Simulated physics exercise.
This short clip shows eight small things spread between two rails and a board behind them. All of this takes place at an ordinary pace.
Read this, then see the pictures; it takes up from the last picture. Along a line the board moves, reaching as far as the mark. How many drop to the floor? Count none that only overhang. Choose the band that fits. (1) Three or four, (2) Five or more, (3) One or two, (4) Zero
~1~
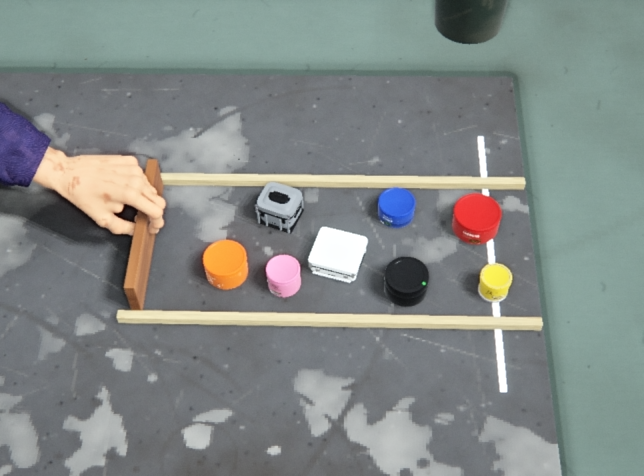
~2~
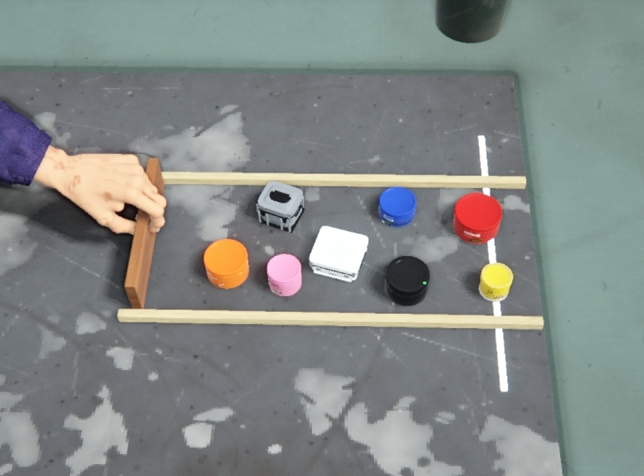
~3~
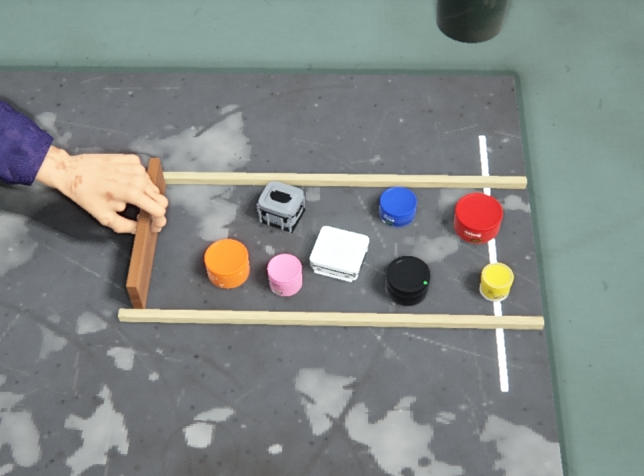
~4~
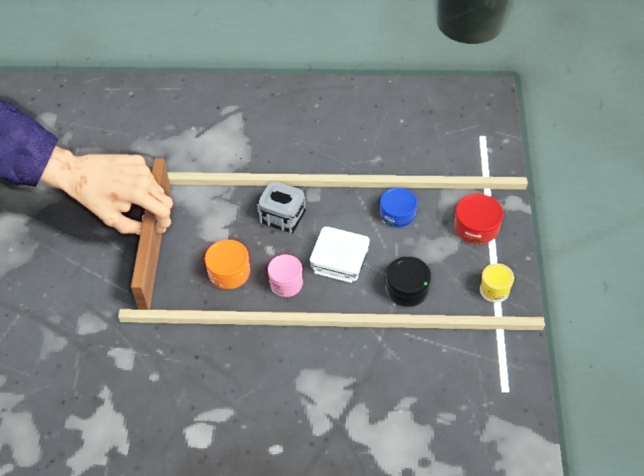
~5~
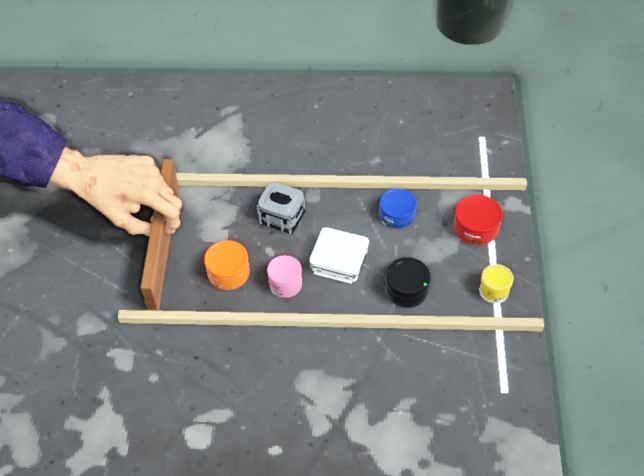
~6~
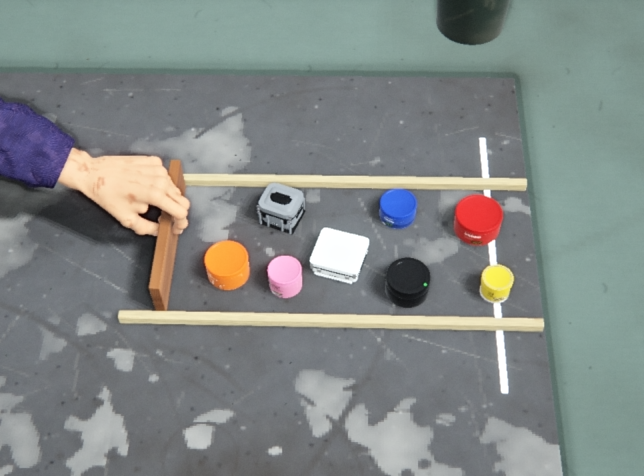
2.
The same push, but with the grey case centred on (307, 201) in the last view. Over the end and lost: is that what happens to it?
This time it stays where it is.
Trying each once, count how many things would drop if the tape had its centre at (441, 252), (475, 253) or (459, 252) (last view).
Try 1: 0; try 2: 2; try 3: 2.
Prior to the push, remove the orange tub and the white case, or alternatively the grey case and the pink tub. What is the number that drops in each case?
The first count is 4 and the second is 3.
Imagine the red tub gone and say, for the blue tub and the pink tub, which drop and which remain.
Looking at the two, the blue tub ends up below and the pink tub stays up top.
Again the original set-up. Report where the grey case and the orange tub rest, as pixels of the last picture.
Positions - first (509, 206), then (517, 270).
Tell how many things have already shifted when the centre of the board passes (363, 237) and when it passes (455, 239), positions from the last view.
By the first moment it's 6, by the second it's 8.
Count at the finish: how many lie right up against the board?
It ends up touching 3.
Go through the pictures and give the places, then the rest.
In the first frame, yellow tin (495, 283); red tub (476, 219); black lid (406, 282); board (145, 233); tape (491, 252).
In the second frame, red tub (477, 219); white case (339, 255).
In the third frame, black lid (408, 281); board (147, 232).
In the fourth frame, yellow tin (496, 284); grey case (282, 207).
In the fifth frame, red tub (478, 220); blue tub (398, 209).
In the sixth frame, yellow tin (496, 285); red tub (478, 220); black lid (408, 283); board (169, 234); tape (493, 253).
Early on, none off yet; yellow tin at rest near (496, 285); red tub at rest near (478, 220); black lid at rest near (408, 283).
A while later, none off yet; yellow tin at rest near (496, 285); red tub at rest near (478, 220); black lid travelled about its own width near (445, 286).
Finally, the number that fall off is five or more; lost, white case, blue tub, black lid, red tub and yellow tin.
